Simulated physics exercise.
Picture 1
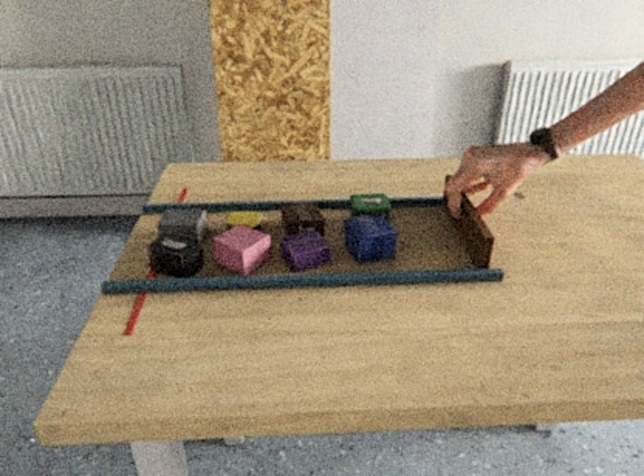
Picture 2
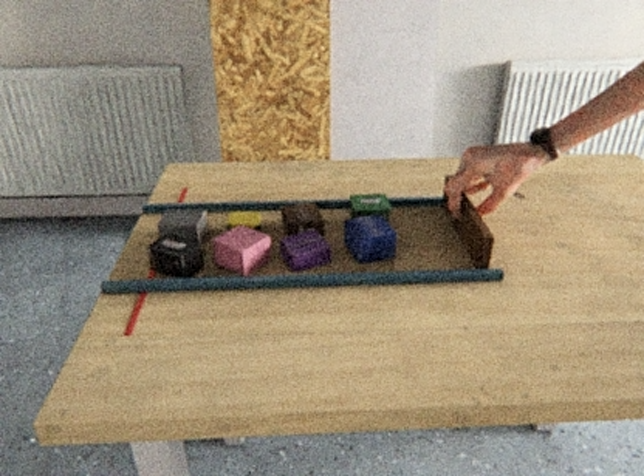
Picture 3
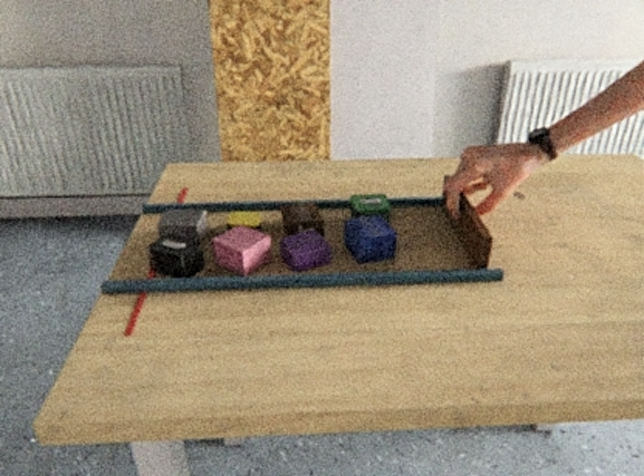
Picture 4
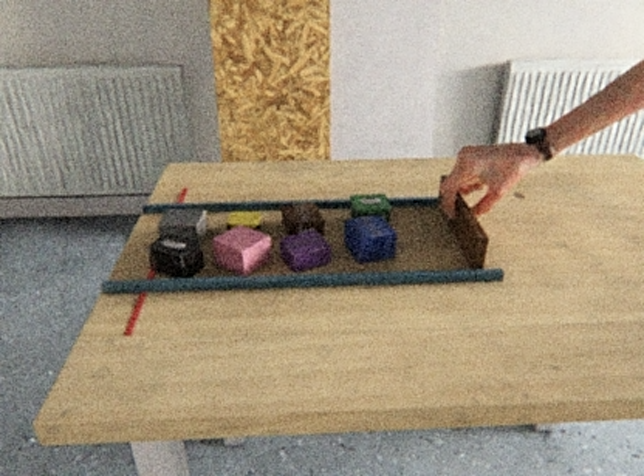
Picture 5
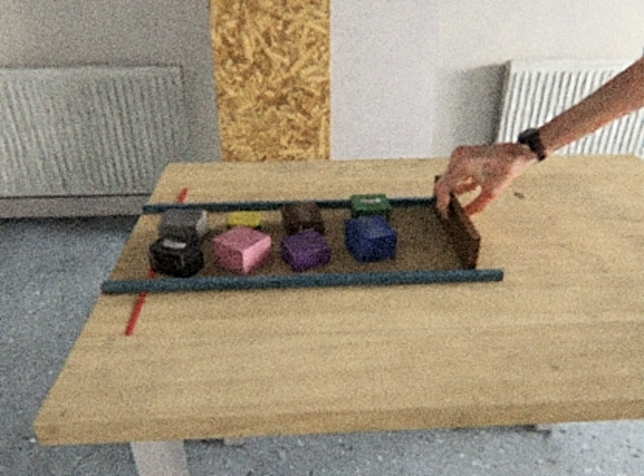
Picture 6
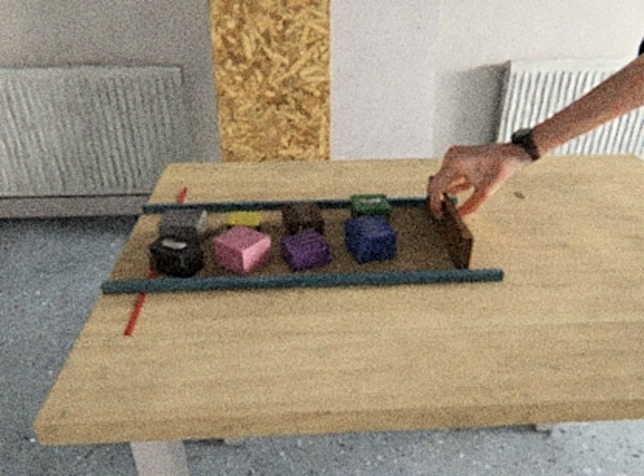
A hand held a brown board upright at the right end of a railed track on a wooden table, then slid it slightly left toward the colored blocks, which stayed still.
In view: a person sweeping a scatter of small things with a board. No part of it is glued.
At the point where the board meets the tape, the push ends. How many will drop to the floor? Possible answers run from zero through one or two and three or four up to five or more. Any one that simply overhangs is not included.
After that push five at the least come off the table.
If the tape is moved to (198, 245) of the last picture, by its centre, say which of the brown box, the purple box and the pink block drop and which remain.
Here the brown box is not lost; the purple box is not lost; last, the pink block ends up off.
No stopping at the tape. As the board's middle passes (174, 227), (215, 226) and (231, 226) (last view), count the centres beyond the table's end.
Respectively 5, 3 and 1.
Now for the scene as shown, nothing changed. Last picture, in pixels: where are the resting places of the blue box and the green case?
In the last picture, roughly (138, 243) and (151, 217).
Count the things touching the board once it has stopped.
It's 3.
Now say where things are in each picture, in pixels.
Grey block (183, 227); black case (176, 256); yellow case (245, 226); board (465, 220); tape (163, 245), in the first picture.
Black case (176, 256); board (465, 220), in the second picture.
Yellow case (245, 226); purple box (305, 251), in the third picture.
Grey block (183, 227); pink block (242, 250), in the fourth picture.
Black case (176, 256); brown box (303, 221), in the fifth picture.
Grey block (183, 227); black case (176, 256); yellow case (245, 226); board (447, 220); tape (163, 245), in the sixth picture.
A little later, none off yet; grey block at rest near (183, 227); black case at rest near (175, 257); yellow case moving near (240, 227).
When it is over, the number that fall off is five or more; down, purple box, brown box, pink block, yellow case and grey block.
